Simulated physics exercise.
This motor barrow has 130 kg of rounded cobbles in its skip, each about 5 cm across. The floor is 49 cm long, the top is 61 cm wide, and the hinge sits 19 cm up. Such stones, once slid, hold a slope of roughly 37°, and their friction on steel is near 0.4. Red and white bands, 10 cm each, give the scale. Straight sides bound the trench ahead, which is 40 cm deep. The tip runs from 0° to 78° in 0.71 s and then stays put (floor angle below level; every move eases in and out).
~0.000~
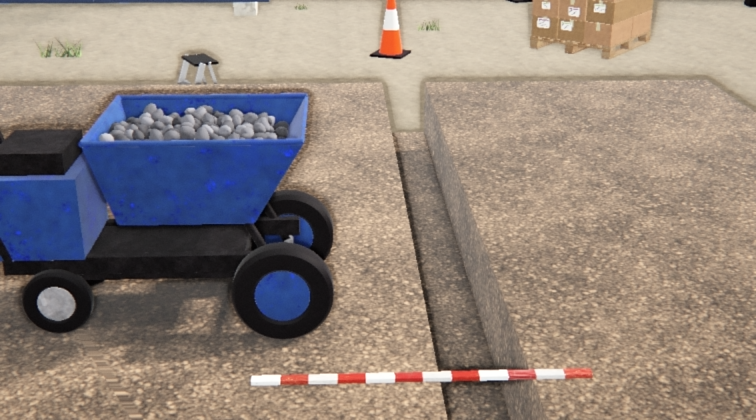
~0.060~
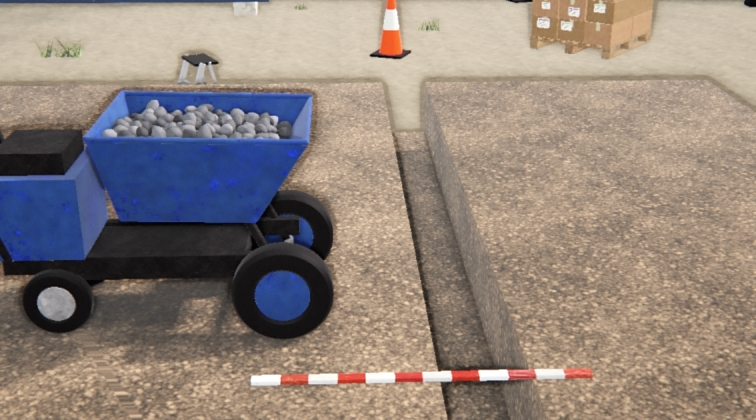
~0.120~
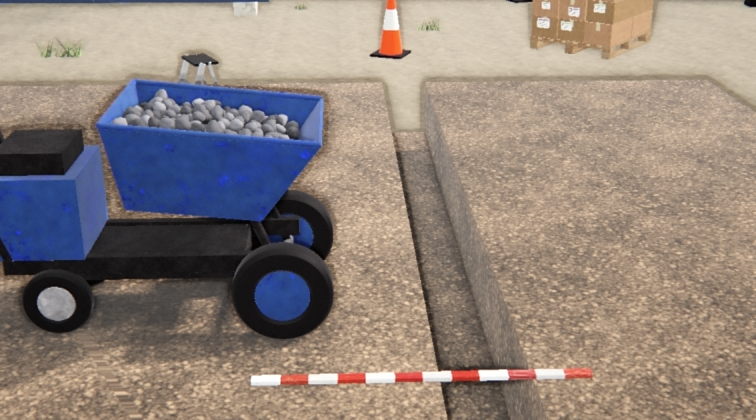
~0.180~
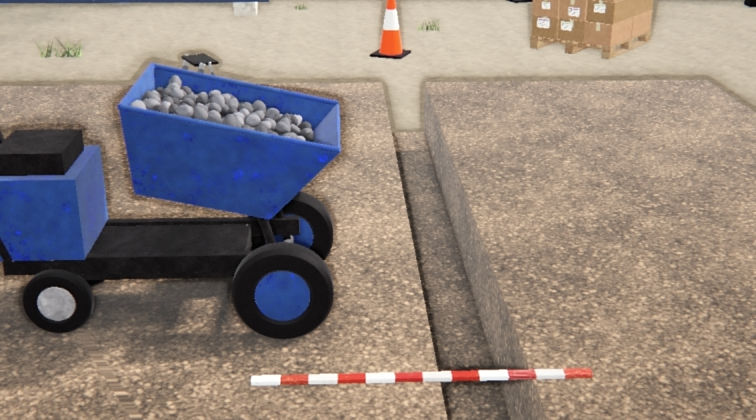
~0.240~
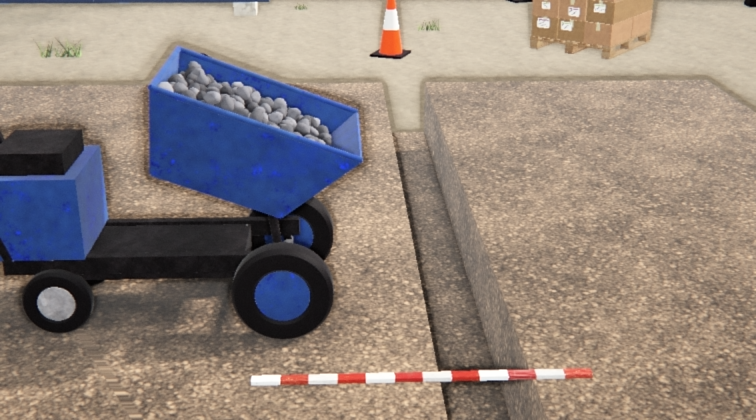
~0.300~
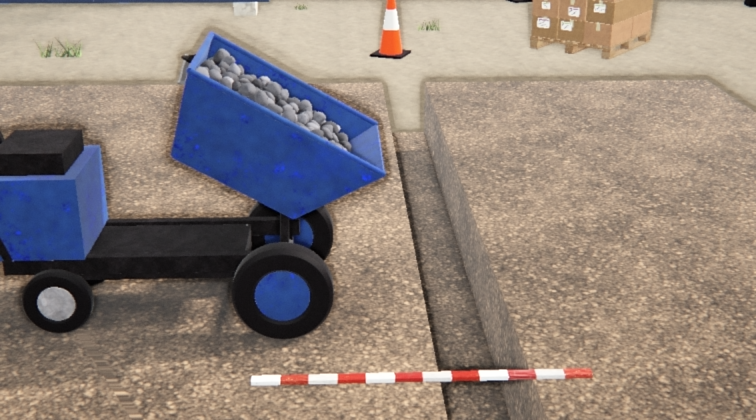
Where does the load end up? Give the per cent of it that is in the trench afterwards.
Some 56 per cent of it.
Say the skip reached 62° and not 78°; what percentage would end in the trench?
About 35 per cent would end up in the trench.
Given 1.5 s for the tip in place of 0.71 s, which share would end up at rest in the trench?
About 80 percent, I'd say.
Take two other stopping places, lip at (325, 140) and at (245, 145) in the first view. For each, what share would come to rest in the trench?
From the first spot near 40, from the second near 90 per cent.
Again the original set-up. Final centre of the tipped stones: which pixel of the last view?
The resting stones are centred at roughly (495, 353).
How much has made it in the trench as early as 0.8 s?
Some 25 per cent of the load by that point.
After 0.5 s the floor is at 66°; 100 % in the skip; the foremost stones are at (428, 211).
After 0.8 s the floor is at 78°; 51 % in the skip, 27 % in the trench, 22 % past the trench; the foremost stones are at (563, 300).
After 1.2 s the floor is at 78°; 13 % in the skip, 43 % in the trench, 44 % past the trench; the foremost stones are past the picture's edge.
After 3.1 s the floor is at 78°; 0 % in the skip, 56 % in the trench, 44 % past the trench; the foremost stones are past the picture's edge.
